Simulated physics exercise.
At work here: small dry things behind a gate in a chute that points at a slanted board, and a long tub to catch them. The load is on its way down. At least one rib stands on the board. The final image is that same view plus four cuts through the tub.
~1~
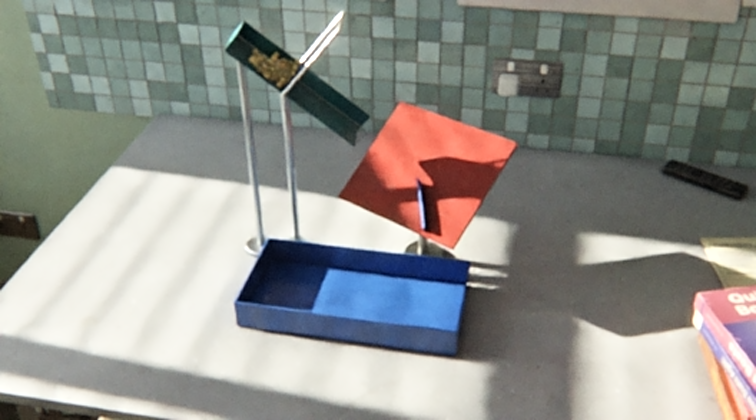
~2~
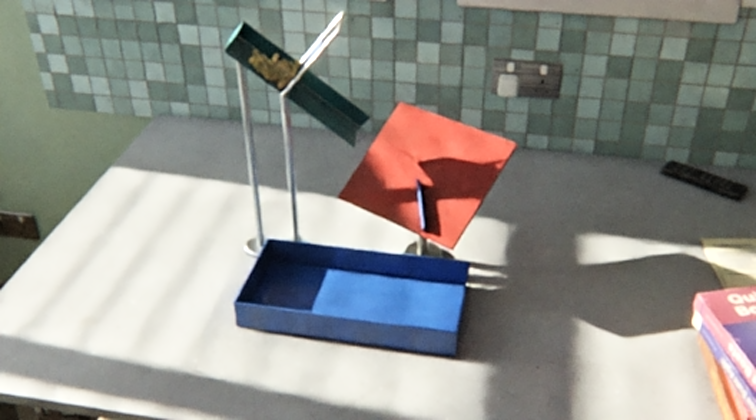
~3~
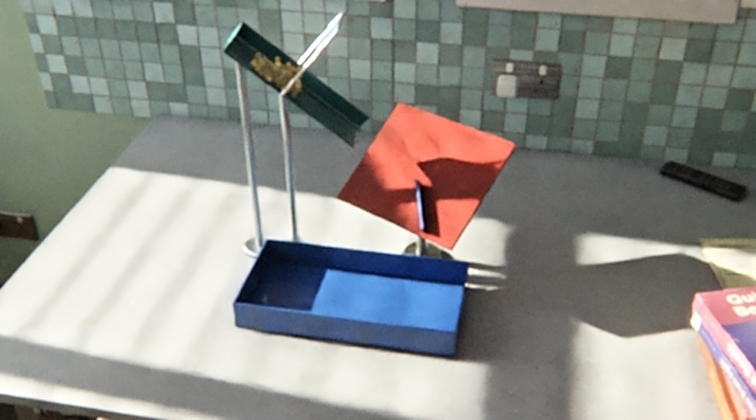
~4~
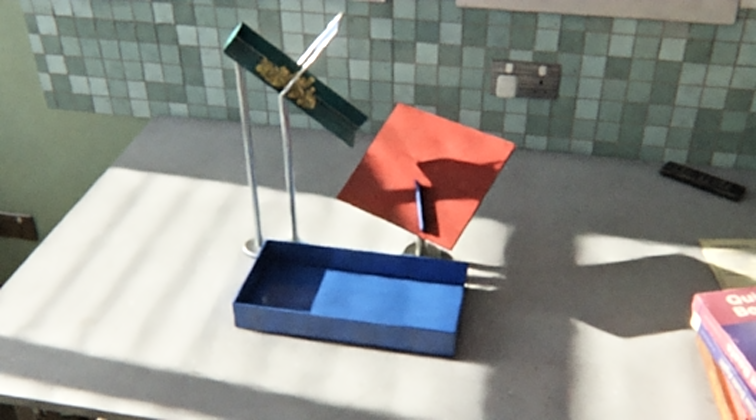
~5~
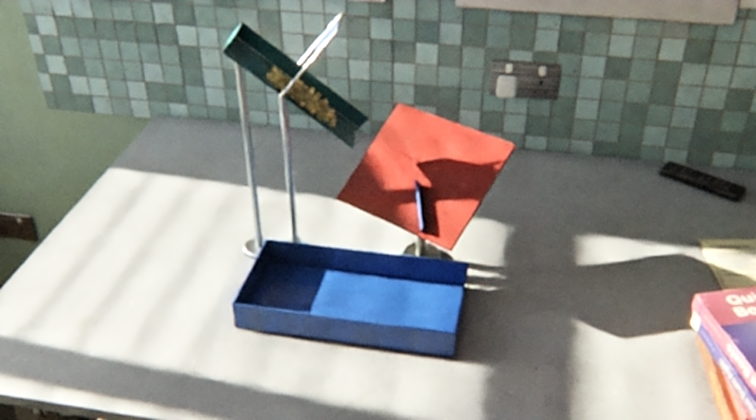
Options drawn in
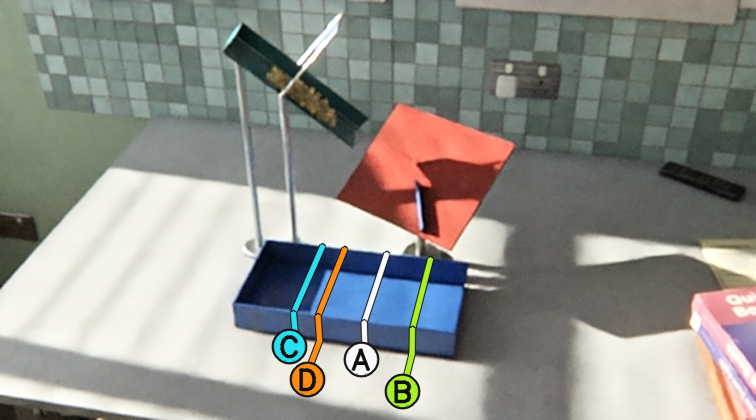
A blue tub sits by a red board as golden bits slide down a green chute.
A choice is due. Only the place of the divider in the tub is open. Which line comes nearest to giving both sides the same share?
I would pick line A.
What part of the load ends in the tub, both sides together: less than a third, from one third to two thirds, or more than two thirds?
About that: More than two thirds.
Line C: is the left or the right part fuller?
More lands on the right.
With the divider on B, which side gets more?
More lands on the left.
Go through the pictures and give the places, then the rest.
Load behind the gate (277, 70), soya beans; lip of the chute (356, 138), sloping fairly steeply, in the first picture.
Middle of the board (425, 171), tilted fairly steeply; middle of its low edge (392, 222); of its high edge (456, 122), in the second picture.
Front corners of the tub (233, 303) and (455, 332), empty; front of the load (299, 85), in the third picture.
Middle of the load (290, 80); its front (312, 104), roughly a third of the way to the lip; rib from (416, 179) to (422, 228), in the fourth picture.
Middle of the load (305, 93); its front (333, 123), roughly two thirds of the way to the lip, in the fifth picture.
On the marked copy, line A crosses the front rim at (364, 321); line B crosses the front rim at (412, 327); line C crosses the front rim at (293, 312); line D crosses the front rim at (318, 315).
If A is chosen, of what is caught, roughly half on the left of the divider, roughly half on the right.
If B is chosen, of what is caught, almost all on the left of the divider, about a tenth on the right.
If C is chosen, of what is caught, just a few on the left of the divider, almost all on the right.
If D is chosen, of what is caught, about a tenth on the left of the divider, the larger part on the right.
